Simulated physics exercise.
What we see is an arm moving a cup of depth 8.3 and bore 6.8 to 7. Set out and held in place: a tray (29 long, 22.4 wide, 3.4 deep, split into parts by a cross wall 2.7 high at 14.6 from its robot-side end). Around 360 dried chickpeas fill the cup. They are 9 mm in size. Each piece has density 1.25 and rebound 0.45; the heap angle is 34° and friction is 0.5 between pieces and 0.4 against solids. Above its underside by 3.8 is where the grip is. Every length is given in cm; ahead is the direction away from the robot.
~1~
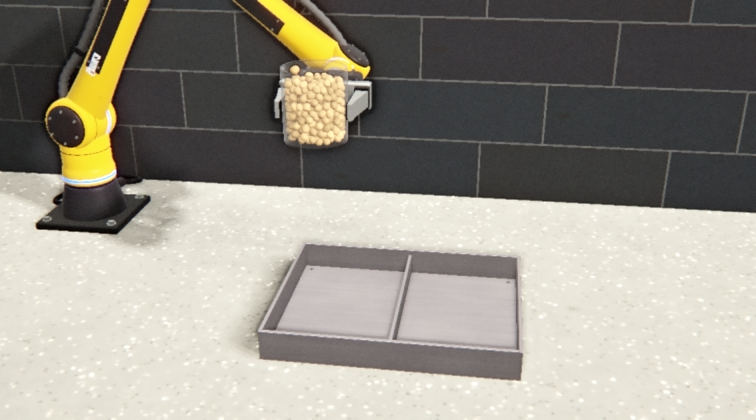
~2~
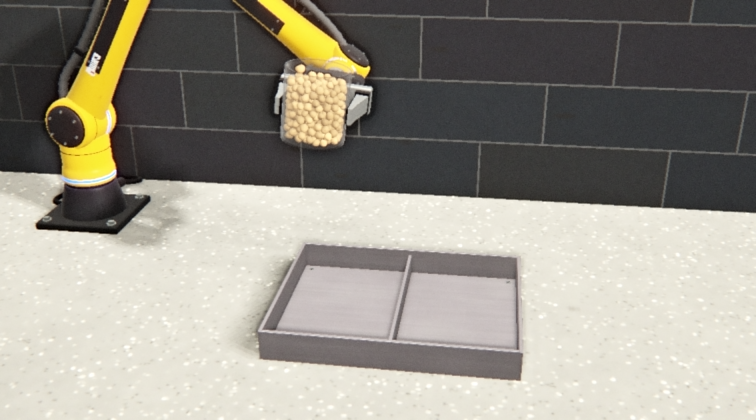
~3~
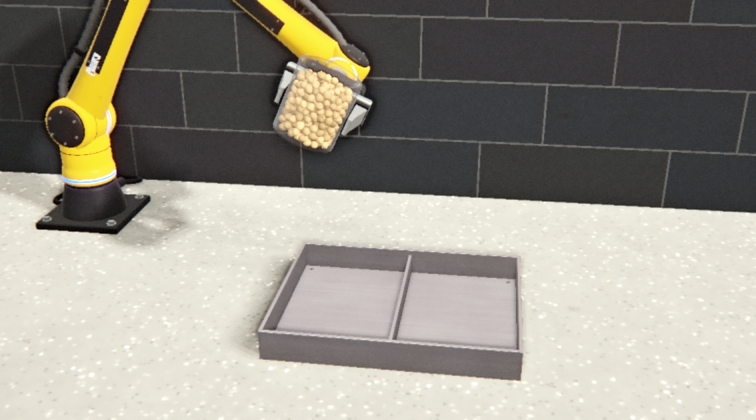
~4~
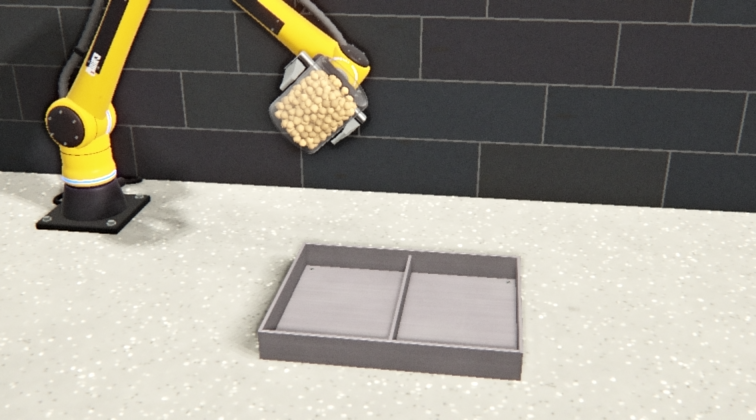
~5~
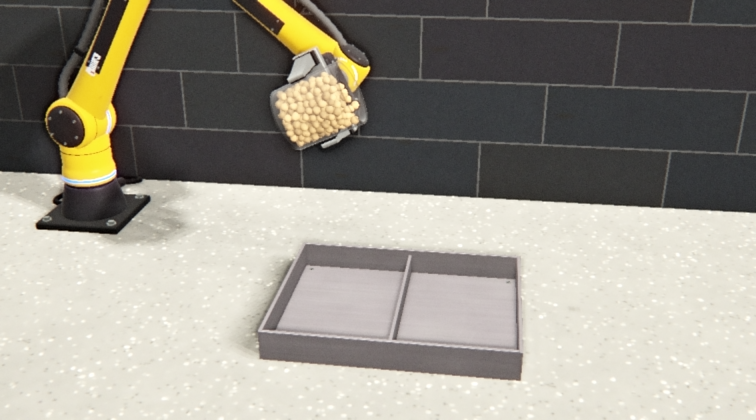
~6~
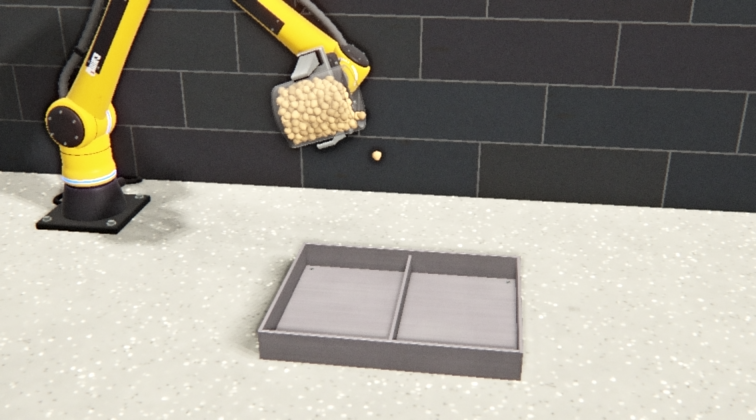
A yellow robot arm holds a clear cup packed with round, tan chickpeas above a gray two-part tray on a speckled counter. The gripper gradually tilts the cup forward, to the right, and the chickpeas shift toward its rim until a single one drops through the air.
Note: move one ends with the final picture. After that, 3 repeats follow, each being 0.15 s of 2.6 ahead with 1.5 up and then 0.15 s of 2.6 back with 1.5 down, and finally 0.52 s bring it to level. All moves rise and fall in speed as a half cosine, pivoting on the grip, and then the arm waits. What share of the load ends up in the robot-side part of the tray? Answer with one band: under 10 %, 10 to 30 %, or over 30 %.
10 to 30 %.
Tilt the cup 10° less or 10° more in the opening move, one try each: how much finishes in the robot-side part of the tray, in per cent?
About 10 per cent for the first try and 25 per cent for the second.
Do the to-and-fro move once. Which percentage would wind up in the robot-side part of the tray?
In that case it would be roughly 10 per cent.
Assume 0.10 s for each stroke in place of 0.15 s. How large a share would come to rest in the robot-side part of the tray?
Then roughly 15 percent.
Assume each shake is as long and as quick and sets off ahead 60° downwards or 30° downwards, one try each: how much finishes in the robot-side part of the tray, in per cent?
Near 5 and 10 percent respectively.
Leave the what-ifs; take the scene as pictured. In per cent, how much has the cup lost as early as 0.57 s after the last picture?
Roughly 20 per cent by then.
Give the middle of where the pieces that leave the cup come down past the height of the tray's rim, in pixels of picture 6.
Centre: Roughly (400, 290).
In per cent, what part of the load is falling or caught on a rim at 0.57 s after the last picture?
Some 8 percent.
Then, 0.57 s after the last picture, tilted 71° forward, highest piece 28 above the table; 276 in the cup, 25 in the far-side part, 24 in the robot-side part, 1 on the table or floor, 30 in flight or on a rim.
Then, 1.14 s after the last picture, tilted 41° forward, highest piece 29 above the table; 234 in the cup, 61 in the robot-side part, 58 in the far-side part, 1 on the table or floor, 2 in flight or on a rim.
Then, 1.62 s after the last picture, level, highest piece 30 above the table; 234 in the cup, 62 in the robot-side part, 59 in the far-side part, 1 on the table or floor.
Then, 2.67 s after the last picture, level, highest piece 30 above the table; 234 in the cup, 62 in the robot-side part, 59 in the far-side part, 1 on the table or floor.
Final count, 234 in the cup, 62 in the robot-side part, 59 in the far-side part, 1 on the table or floor. That is 17 % in the robot-side part of the tray.
